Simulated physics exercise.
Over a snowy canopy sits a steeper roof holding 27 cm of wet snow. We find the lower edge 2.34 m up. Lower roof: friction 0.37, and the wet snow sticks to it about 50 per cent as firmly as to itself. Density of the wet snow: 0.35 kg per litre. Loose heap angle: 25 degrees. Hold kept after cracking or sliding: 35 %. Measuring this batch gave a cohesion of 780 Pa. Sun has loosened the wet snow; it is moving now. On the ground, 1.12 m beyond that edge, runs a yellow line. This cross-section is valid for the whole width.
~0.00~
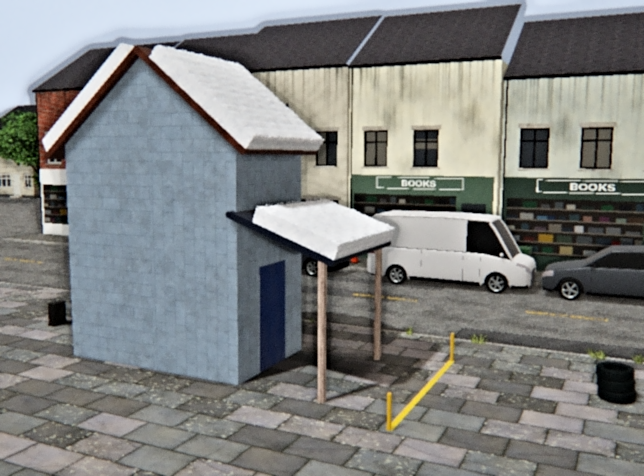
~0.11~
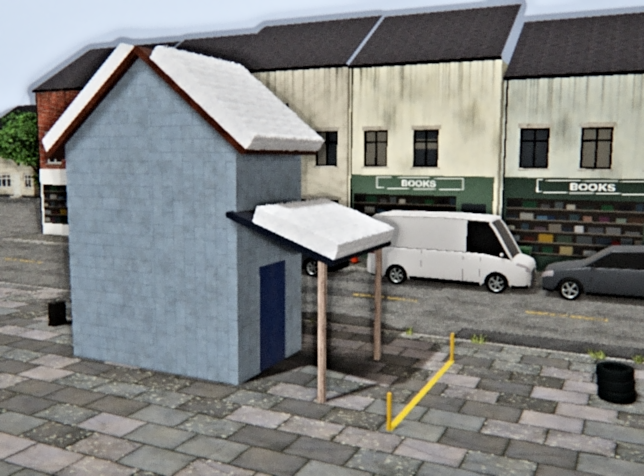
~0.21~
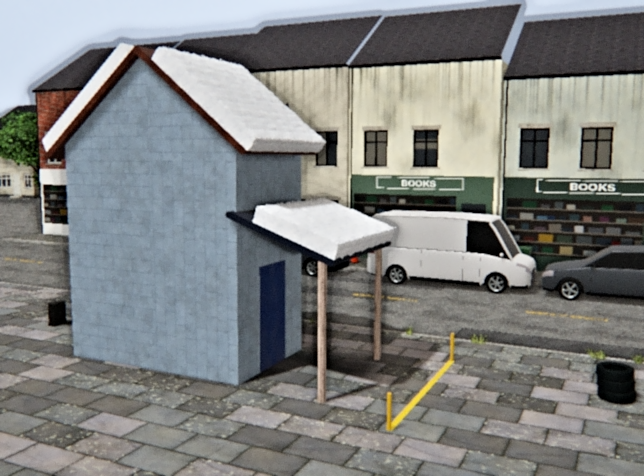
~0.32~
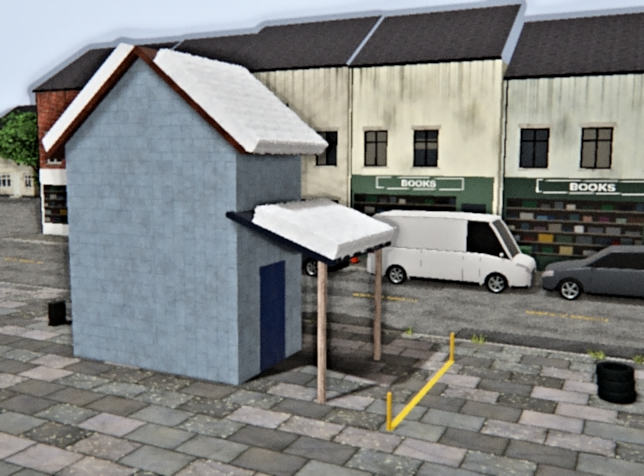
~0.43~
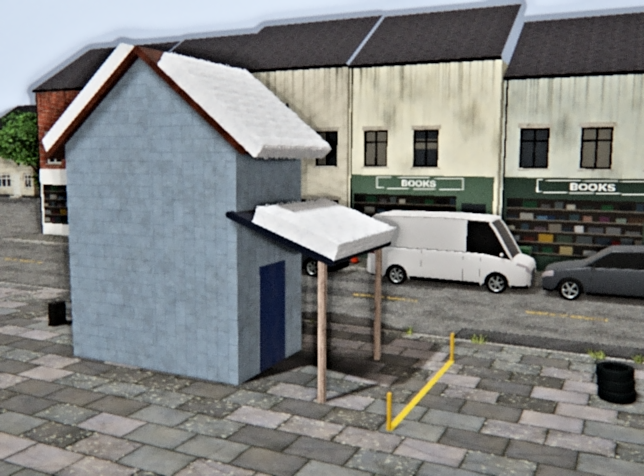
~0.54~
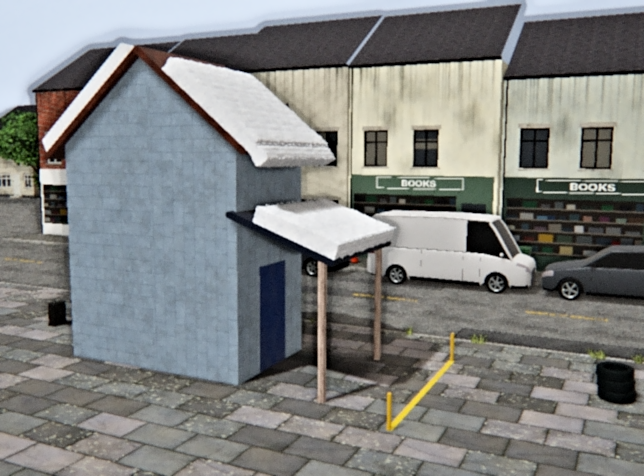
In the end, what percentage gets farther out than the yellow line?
About 44 %.
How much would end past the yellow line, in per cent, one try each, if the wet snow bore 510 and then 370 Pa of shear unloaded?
Respectively 55 % and 55 %.
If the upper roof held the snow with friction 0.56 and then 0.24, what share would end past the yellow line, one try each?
One try each gives 35 % and then 55 %.
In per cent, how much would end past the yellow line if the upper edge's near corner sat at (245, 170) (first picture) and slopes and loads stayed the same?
30 per cent or so.
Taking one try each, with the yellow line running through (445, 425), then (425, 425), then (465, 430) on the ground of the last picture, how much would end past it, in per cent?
Roughly 25 %, then 35 %, then 18 %.
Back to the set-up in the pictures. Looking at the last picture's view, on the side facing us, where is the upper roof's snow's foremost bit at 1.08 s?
At about (305, 221).
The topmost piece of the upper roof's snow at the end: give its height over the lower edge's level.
Looks like around 0.8 m above that edge.
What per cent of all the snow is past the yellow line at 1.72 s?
I'd put it at roughly 0 %.
By 1.08 s, none is below the lower edge and 0 % is past the line.
By 1.72 s, 3 % is below the lower edge and 0 % is past the line.
By 2.36 s, 62 % is below the lower edge and 40 % is past the line.
By 3.00 s, 75 % is below the lower edge and 44 % is past the line.
By 3.60 s, at the end, 75 % is below the lower edge and 44 % is past the line.
